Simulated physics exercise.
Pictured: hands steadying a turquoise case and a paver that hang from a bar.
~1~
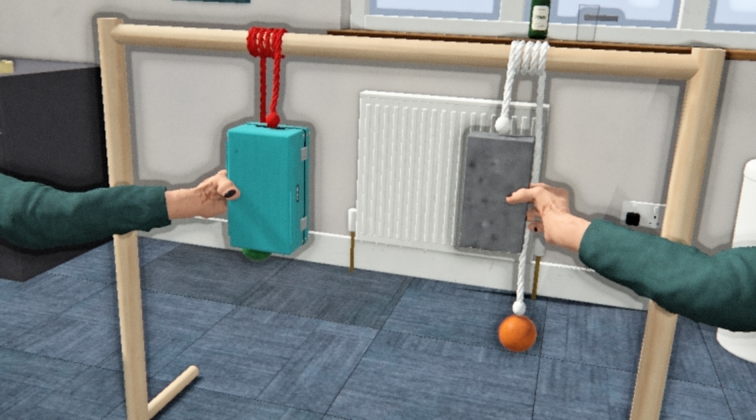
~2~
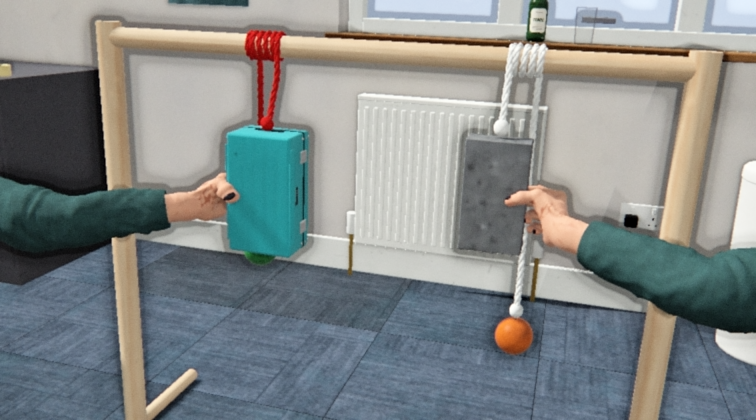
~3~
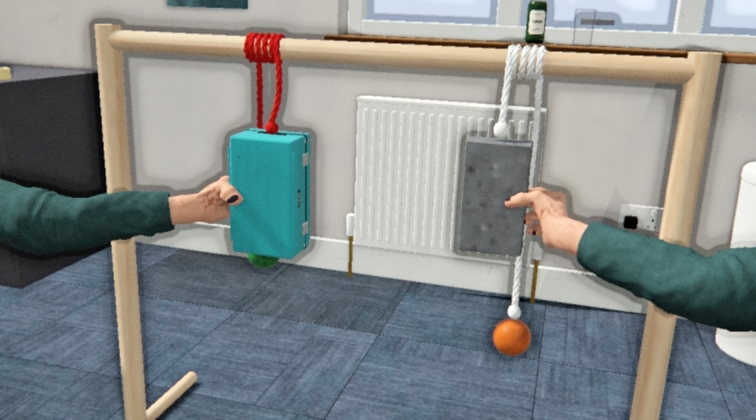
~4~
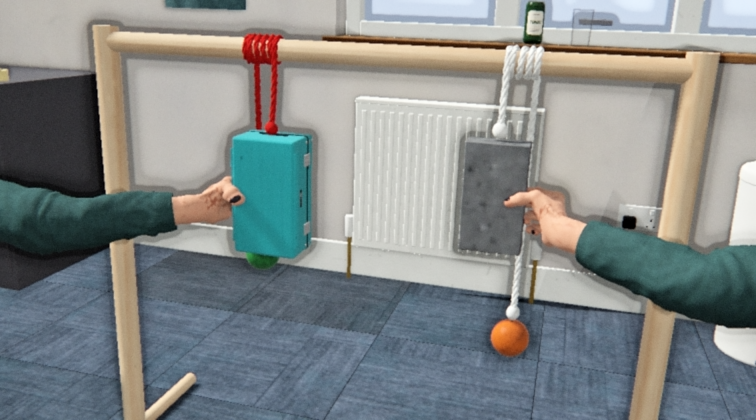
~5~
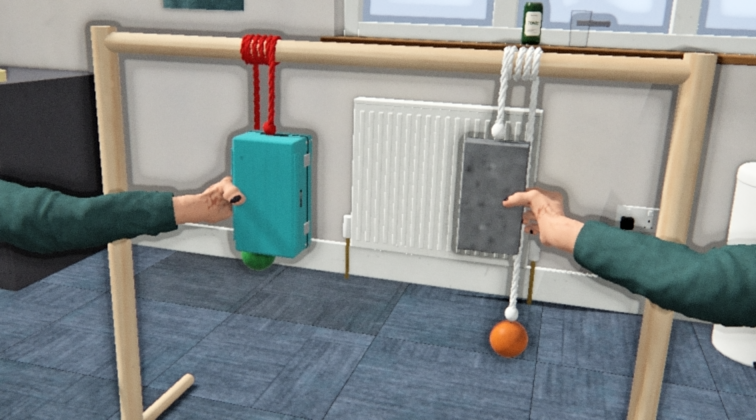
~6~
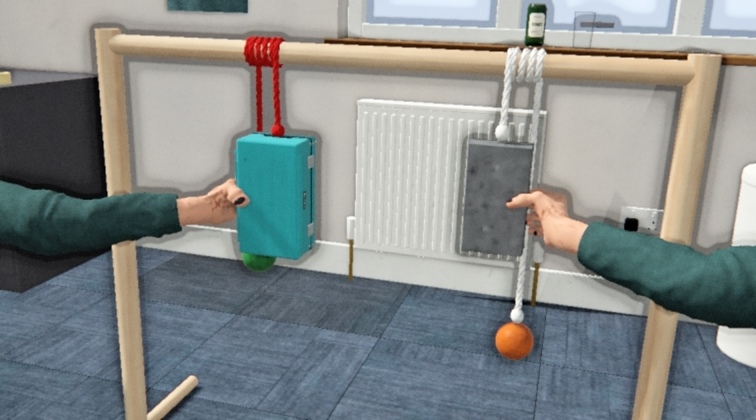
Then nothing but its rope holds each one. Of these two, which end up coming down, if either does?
One by one: The turquoise case remains aloft; the paver remains aloft.
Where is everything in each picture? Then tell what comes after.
Turquoise case (270, 188); paver (497, 192); left apple (258, 244); right orange (518, 333), in the first picture.
Turquoise case (269, 191); paver (495, 194), in the second picture.
Turquoise case (271, 193); paver (495, 196), in the third picture.
Turquoise case (274, 193); paver (495, 195), in the fourth picture.
Turquoise case (274, 193); paver (493, 196), in the fifth picture.
Turquoise case (277, 195); paver (497, 197); left rope wound several times round the rail; right rope wound several times round the rail, in the sixth picture.
Then, 0.24 s past the final frame, turquoise case still up near (278, 196); paver still up near (498, 191).
Then, 0.54 s past the final frame, turquoise case still up near (276, 197); paver still up near (499, 194).
When it is over, turquoise case still up near (277, 197); paver still up near (499, 193). The turquoise case is held and the paver keeps its height.
